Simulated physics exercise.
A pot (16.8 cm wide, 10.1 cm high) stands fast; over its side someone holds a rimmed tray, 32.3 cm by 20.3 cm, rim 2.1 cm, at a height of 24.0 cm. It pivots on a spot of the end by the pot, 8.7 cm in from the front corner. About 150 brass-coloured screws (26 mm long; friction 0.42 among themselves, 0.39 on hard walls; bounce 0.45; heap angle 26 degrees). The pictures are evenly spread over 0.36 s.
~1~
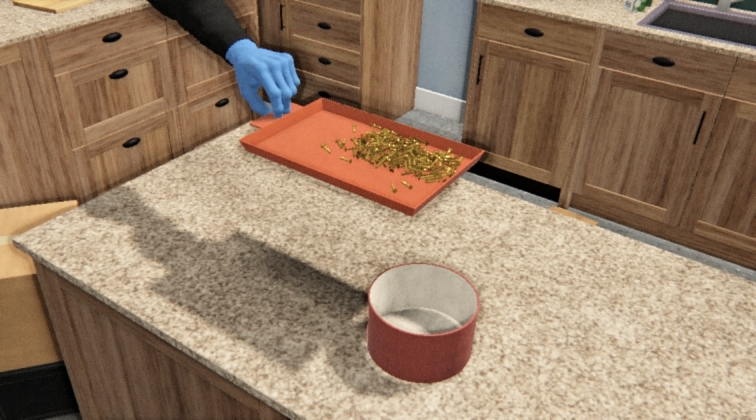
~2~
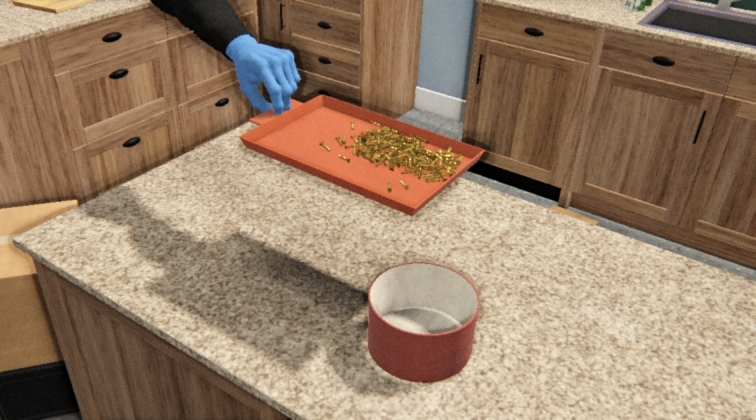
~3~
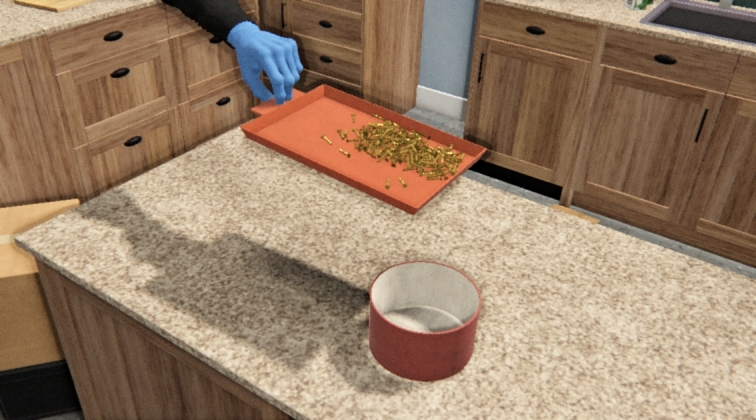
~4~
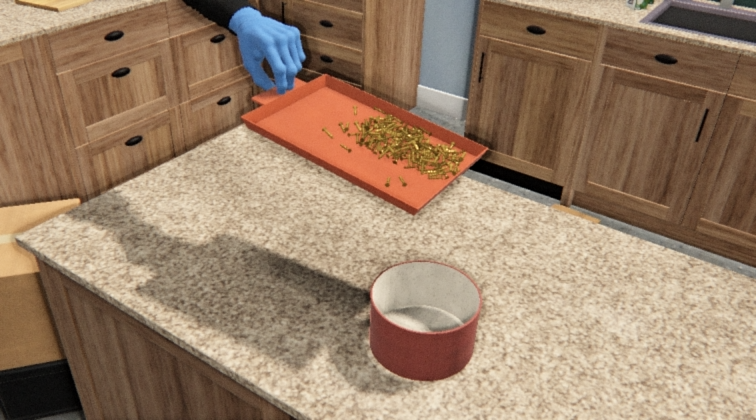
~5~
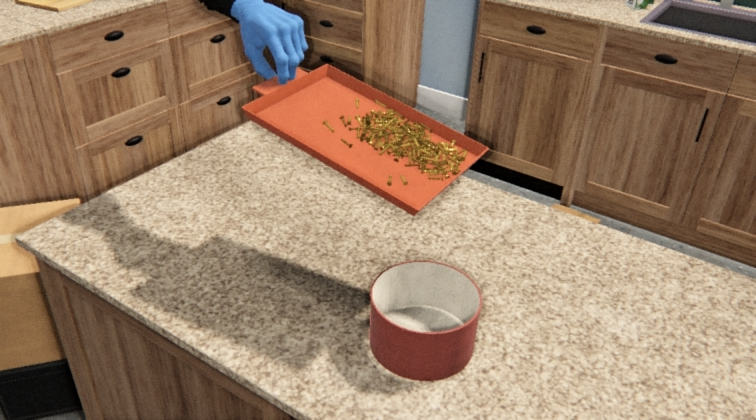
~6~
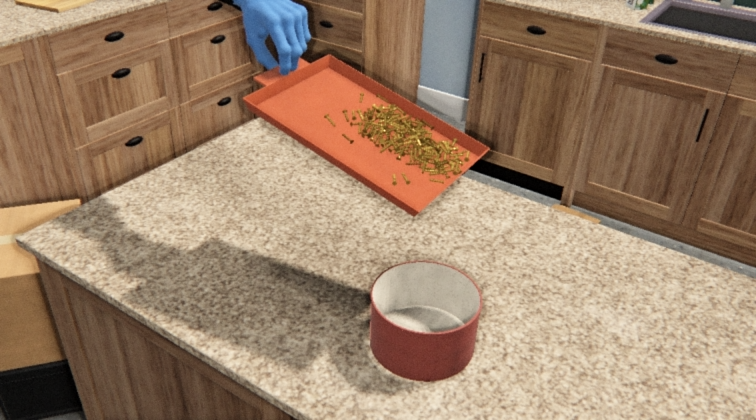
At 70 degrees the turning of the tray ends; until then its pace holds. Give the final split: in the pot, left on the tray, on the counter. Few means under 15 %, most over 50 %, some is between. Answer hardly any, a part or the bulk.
Pot a part, tray a part, counter a part.
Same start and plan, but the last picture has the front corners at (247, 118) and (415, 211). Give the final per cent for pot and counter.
Pot 90, counter 0.
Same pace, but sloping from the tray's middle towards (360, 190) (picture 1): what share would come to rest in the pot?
Some 90 per cent.
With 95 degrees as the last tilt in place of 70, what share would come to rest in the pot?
In that case some 40 per cent.
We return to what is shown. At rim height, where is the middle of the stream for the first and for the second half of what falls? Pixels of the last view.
At about (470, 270), then at (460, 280).
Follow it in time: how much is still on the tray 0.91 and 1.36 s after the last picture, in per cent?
In turn: 95, 65.
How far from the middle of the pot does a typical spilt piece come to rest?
Roughly 18 cm.
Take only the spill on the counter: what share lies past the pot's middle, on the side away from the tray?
Roughly 70 per cent.
Then, 0.54 s after the last picture, tilt 40 degrees; the tray holds 100 %, the pot 0 %.
Then, 0.91 s after the last picture, tilt 58 degrees; the tray holds 95 %, the pot 0 %.
Then, 1.36 s after the last picture, tilt 70 degrees; the tray holds 65 %, the pot 5 %.
In the end, pot 30 %, tray 30 %, counter 40 %.
